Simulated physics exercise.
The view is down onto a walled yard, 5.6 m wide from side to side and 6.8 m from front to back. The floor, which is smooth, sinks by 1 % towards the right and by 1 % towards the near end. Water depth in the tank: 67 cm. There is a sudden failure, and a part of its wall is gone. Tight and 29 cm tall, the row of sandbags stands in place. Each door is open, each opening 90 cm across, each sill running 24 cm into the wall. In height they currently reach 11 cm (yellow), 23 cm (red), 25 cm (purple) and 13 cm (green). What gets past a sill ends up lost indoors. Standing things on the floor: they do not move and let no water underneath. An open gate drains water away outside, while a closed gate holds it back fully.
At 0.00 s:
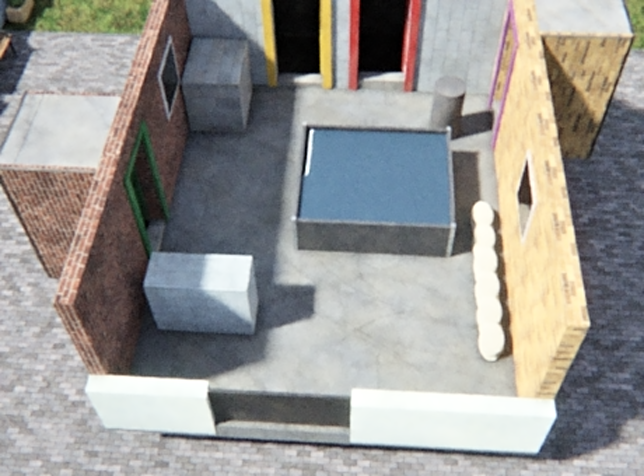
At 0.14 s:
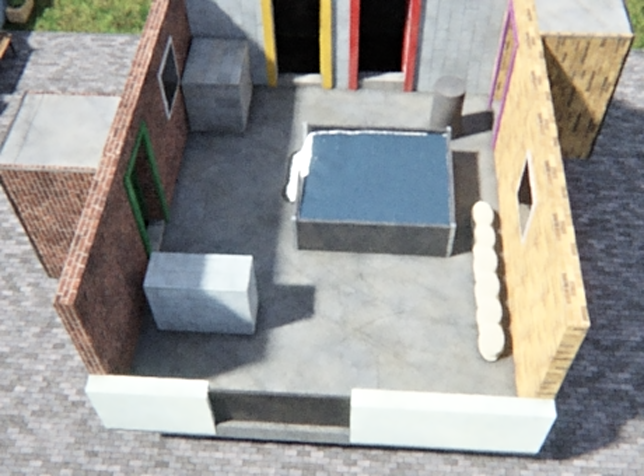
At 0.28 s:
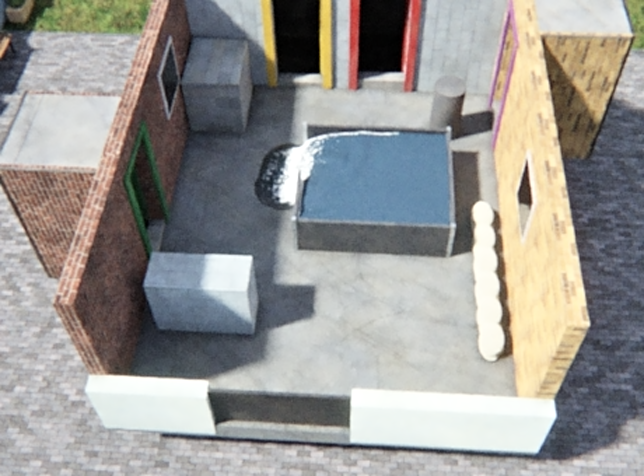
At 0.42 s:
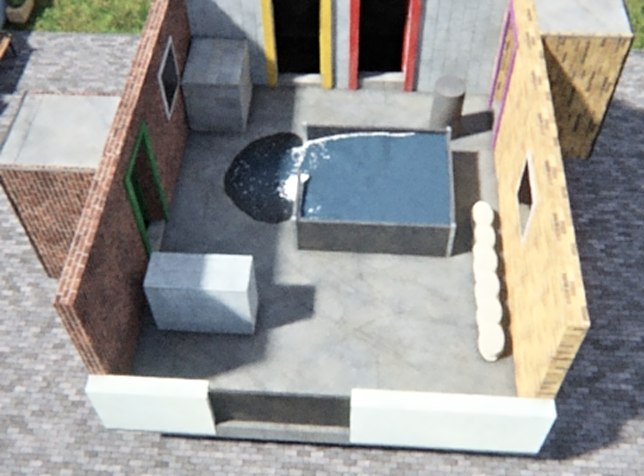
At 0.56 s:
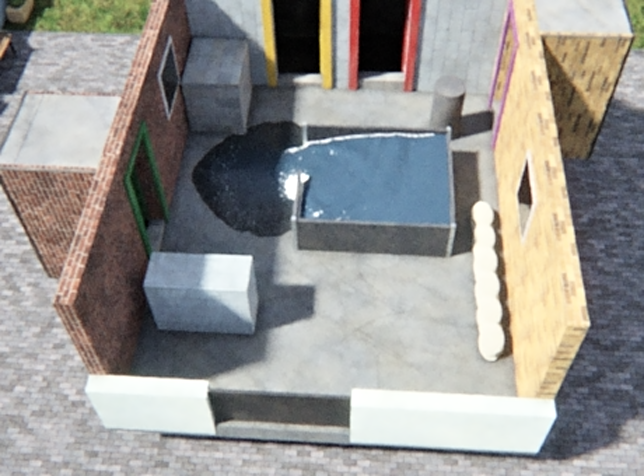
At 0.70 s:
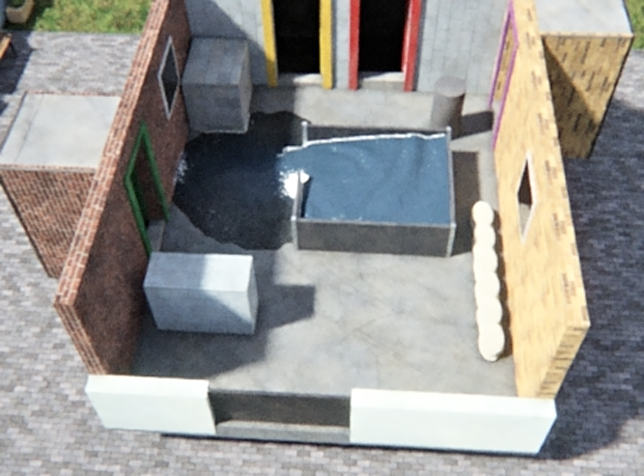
In a walled yard, water pours from the tank's left side and spreads across the floor.
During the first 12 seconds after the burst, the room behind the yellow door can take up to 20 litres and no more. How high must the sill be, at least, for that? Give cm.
About 13 cm.
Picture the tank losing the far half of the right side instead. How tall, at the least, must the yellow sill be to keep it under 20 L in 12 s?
A minimum of about 10.0 cm.
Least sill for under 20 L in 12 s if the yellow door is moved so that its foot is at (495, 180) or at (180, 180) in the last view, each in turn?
You'd want roughly 10.0 cm there first, then roughly 30 cm.
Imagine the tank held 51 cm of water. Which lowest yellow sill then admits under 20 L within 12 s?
A step of about 8.5 cm does it.
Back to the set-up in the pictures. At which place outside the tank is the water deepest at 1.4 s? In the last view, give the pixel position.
At about (198, 133).
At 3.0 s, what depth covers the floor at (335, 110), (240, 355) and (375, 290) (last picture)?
Roughly 2, 0 and 0 centimetres.
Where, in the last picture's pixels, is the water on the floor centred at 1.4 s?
Centre of mass: About (331, 192) px.
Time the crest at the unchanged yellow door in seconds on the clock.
Crest at t of about 4.0 s.
After 1.4 s water covers 20 % of the floor, deepest (46 cm) near (198, 133); it has not reached the yellow door.
After 3.0 s water covers 40 % of the floor, deepest (36 cm) near (197, 99); 12 cm at the yellow door, 6 litres in over its 11 cm sill.
After 12.0 s water covers 95 % of the floor, deepest (16 cm) near (505, 259); 5 cm at the yellow door, 35 litres in over its 11 cm sill.
At the yellow door as built, the water arrived by 1.7 s and peaked near 15 cm at 4.0 s.
With a sill of 10 cm, 47 litres would have come in within the 12 s; with 14 cm, 13 litres. So under 20 litres takes about 13 cm.
